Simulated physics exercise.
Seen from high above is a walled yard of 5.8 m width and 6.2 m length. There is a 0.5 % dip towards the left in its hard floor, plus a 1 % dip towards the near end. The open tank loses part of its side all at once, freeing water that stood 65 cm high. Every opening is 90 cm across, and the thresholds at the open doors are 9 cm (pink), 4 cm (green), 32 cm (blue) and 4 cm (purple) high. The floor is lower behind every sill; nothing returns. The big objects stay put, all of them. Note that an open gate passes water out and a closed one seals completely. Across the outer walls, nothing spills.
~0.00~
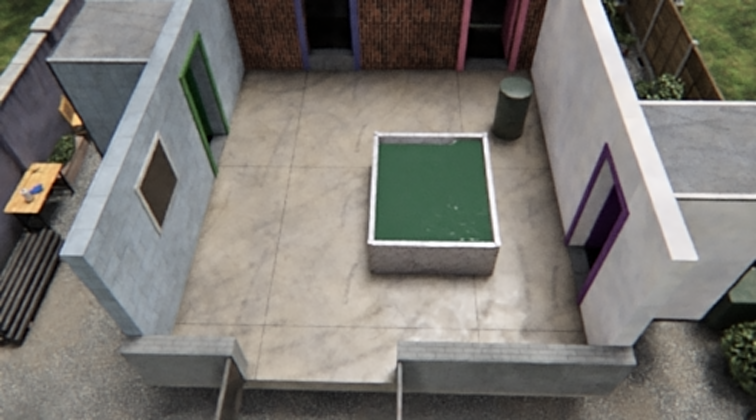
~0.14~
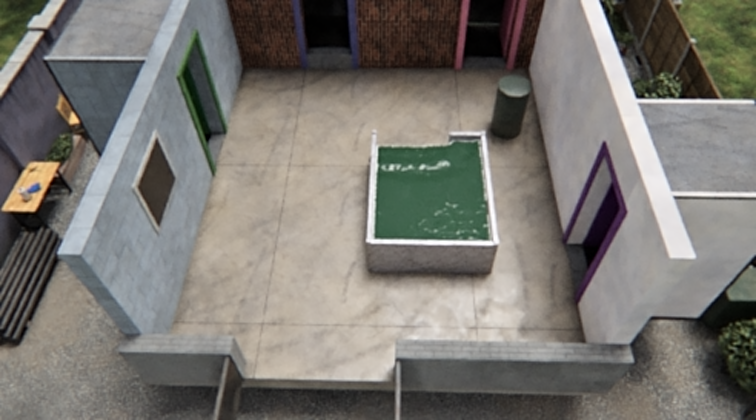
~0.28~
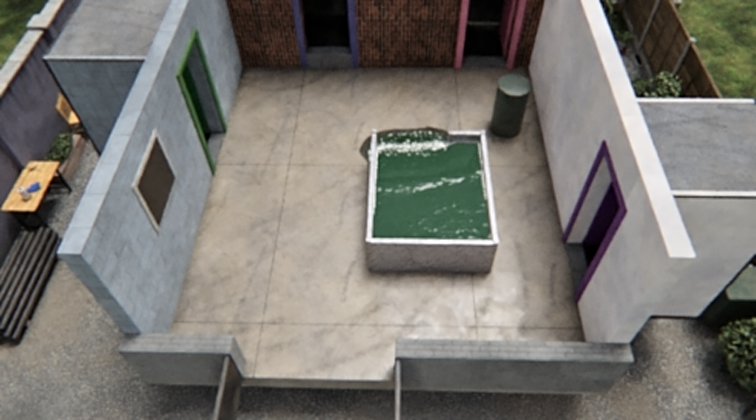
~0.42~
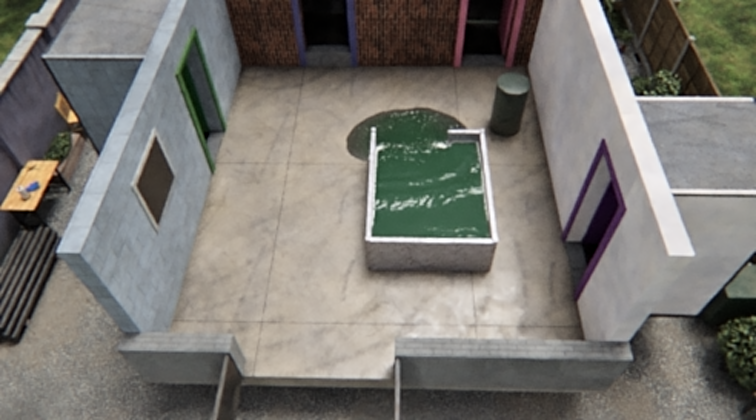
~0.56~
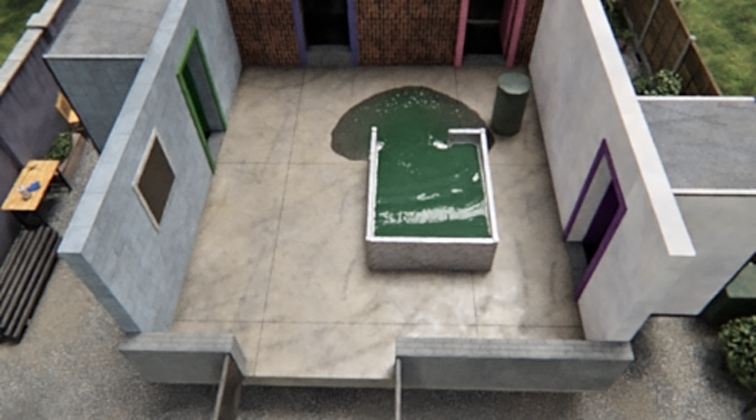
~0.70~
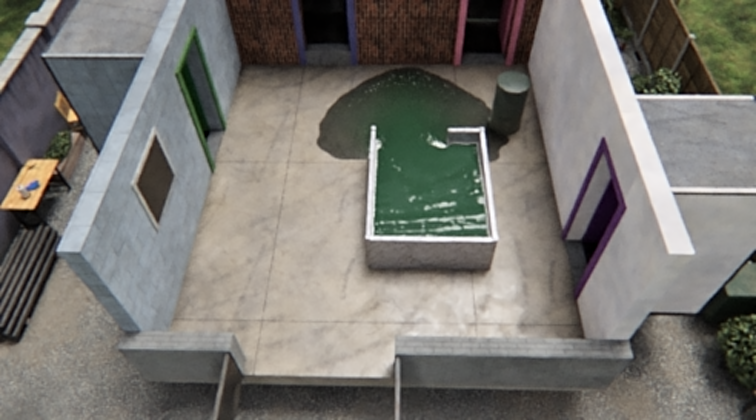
In a walled yard seen from above, green water lay still in an open tank until part of its far side gave way, and the water poured out and spread across the pale floor toward the brick wall.
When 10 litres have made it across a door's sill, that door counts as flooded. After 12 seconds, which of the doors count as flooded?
Pink door: Flooded; green door: Flooded; blue door: Not flooded; purple door: Not flooded.
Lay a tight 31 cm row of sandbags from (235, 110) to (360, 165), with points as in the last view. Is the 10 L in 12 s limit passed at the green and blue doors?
Note - green: Limit held; blue: Limit held.
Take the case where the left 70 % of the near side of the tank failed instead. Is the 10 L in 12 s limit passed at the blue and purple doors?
Then: Blue below, purple over.
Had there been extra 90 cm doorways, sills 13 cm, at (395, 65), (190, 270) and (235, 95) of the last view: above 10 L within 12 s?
So, in the order given, it's beyond the mark, then shy of the mark, then beyond the mark.
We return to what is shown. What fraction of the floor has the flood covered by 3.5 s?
Close to 45 in a hundred.
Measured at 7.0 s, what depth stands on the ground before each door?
In centimetres - pink: 10, green: 7, blue: 10, purple: 1.
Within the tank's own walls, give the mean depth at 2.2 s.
It averages close to 31 cm.
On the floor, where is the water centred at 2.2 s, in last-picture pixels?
About (402, 141).
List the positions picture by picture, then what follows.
In the first picture, still water, 65 cm deep, in the open tank at (432, 188).
In the second picture, water pours out on the open tank's far side and has run 0.7 m, to a hidden place; typically 5 cm deep outside, 65 cm at the open tank's back.
In the third picture, water pours out on the open tank's far side and has run 0.9 m, to a hidden place; typically 10 cm deep outside, 65 cm at the open tank's back.
In the fourth picture, the front is at (428, 112), 1.3 m from the gap on the open tank's far side; 2.0 m2 of floor is under water; 65 cm left at the back of the open tank.
In the fifth picture, the front is at (425, 90), 1.9 m from the gap on the open tank's far side; 3.6 m2 of floor is under water; 64 cm left at the back of the open tank.
In the sixth picture, water pours out on the open tank's far side and has run 2.4 m, to (403, 70); typically 5 cm deep outside, 59 cm at the open tank's back.
After 1.4 s water covers 25 % of the floor and is deepest (32 cm) near (403, 153); pink door 10 cm at the sill, 1 L in, green door not reached, blue door 17 cm at the sill, 0 L in, purple door not reached.
After 2.2 s water covers 35 % of the floor and is deepest (39 cm) near (242, 67); pink door 17 cm at the sill, 15 L in, green door not reached, blue door 22 cm at the sill, 0 L in, purple door not reached.
After 3.5 s water covers 45 % of the floor and is deepest (27 cm) near (251, 67); pink door 15 cm at the sill, 47 L in, green door 6 cm at the sill, 0 L in, blue door 14 cm at the sill, 0 L in, purple door not reached.
After 7.0 s water covers 90 % of the floor and is deepest (14 cm) near (167, 343); pink door 10 cm at the sill, 79 L in, green door 7 cm at the sill, 25 L in, blue door 10 cm at the sill, 0 L in, purple door 1 cm at the sill, 0 L in.
After 12.0 s water covers 95 % of the floor and is deepest (12 cm) near (164, 356); pink door 2 cm at the sill, 80 L in, green door 6 cm at the sill, 54 L in, blue door 4 cm at the sill, 0 L in, purple door 2 cm at the sill, 4 L in.
